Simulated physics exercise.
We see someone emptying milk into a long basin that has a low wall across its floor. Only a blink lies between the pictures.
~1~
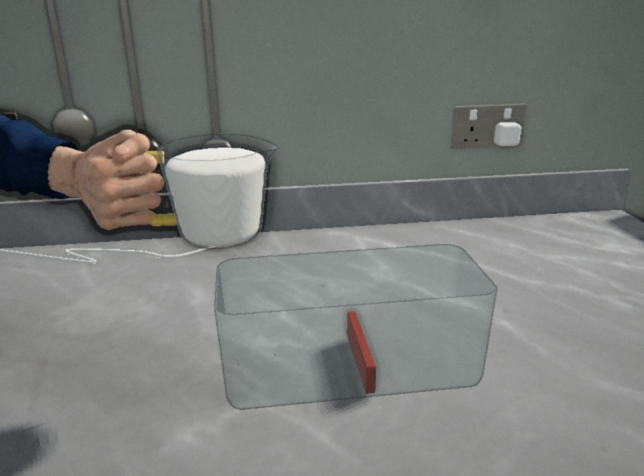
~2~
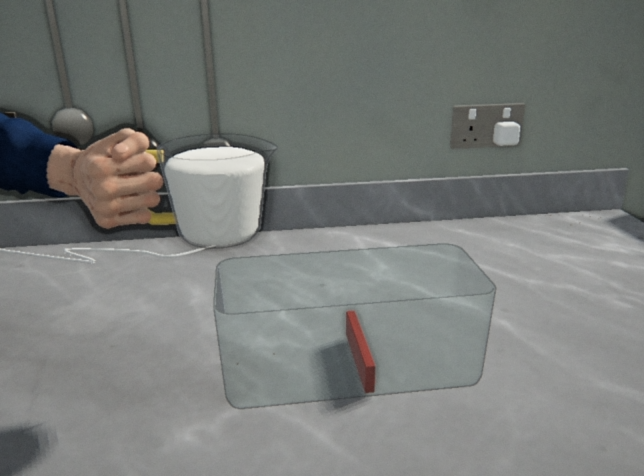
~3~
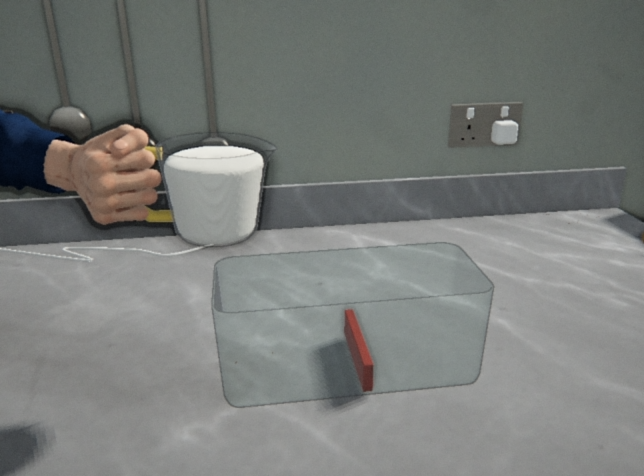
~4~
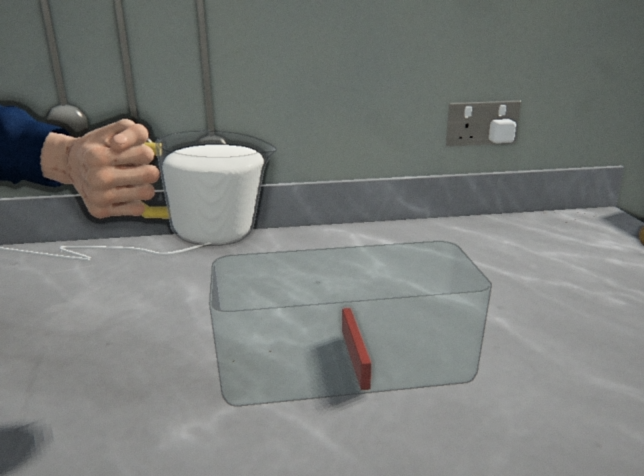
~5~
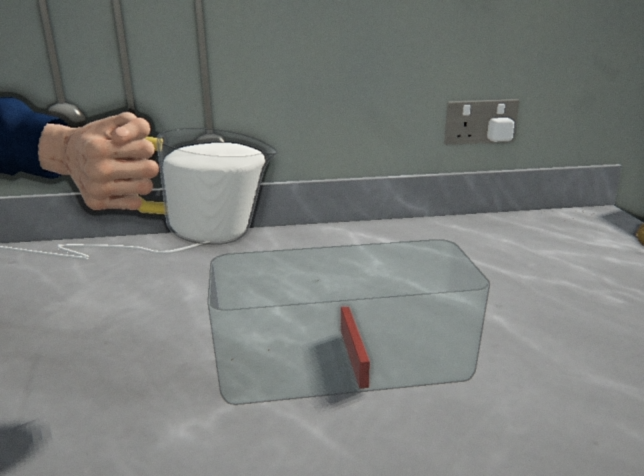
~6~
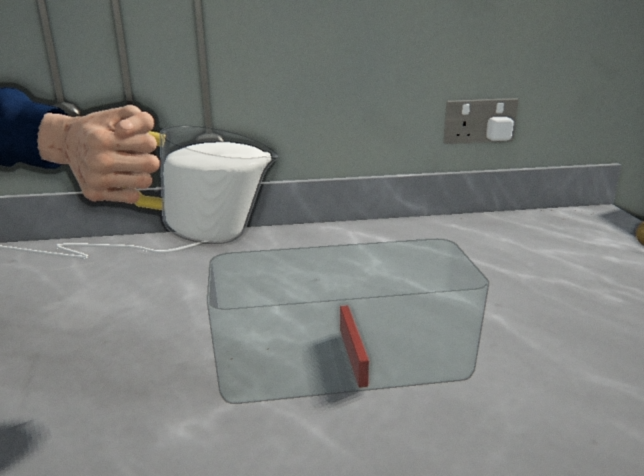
A hand in a dark blue sleeve, at the left, slowly turns a white jug by its yellow handle, tilting it slightly to the right, while the camera drifts very slightly. The jug is above a pale grey marbled worktop, seen from slightly above, against a grey-green wall with a socket at right. In front, a clear long basin with a low red wall across its floor stays still.
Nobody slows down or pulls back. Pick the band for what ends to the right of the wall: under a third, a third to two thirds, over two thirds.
In the end not even a third is right of the wall.
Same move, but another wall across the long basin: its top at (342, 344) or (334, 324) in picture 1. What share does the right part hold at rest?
In turn 55 and 60 in a hundred.
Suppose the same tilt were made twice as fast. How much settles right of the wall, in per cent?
Some 10 per cent.
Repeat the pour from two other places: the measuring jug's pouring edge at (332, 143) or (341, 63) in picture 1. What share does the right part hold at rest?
About 90 and 90 per cent.
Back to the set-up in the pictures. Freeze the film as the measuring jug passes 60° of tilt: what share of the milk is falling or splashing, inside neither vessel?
Close to 15 per cent.
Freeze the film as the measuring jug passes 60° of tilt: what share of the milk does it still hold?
Roughly 70 in a hundred.
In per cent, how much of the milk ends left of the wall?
Close to 85 per cent.
A moment on, the measuring jug is tipped part way and 71 per cent is still to pour, 11 is left of the wall and 1 right of it.
Next, the measuring jug is tipped on its side and 19 per cent is still to pour, 58 is left of the wall and 11 right of it.
Then the measuring jug is tipped on its side and 1 per cent is still to pour, 84 is left of the wall and 13 right of it.
Later the measuring jug is tipped on its side and 0 per cent is still to pour, 85 is left of the wall and 14 right of it.
Finally, 85 per cent lies left of the wall, 14 right of it and 1 outside.
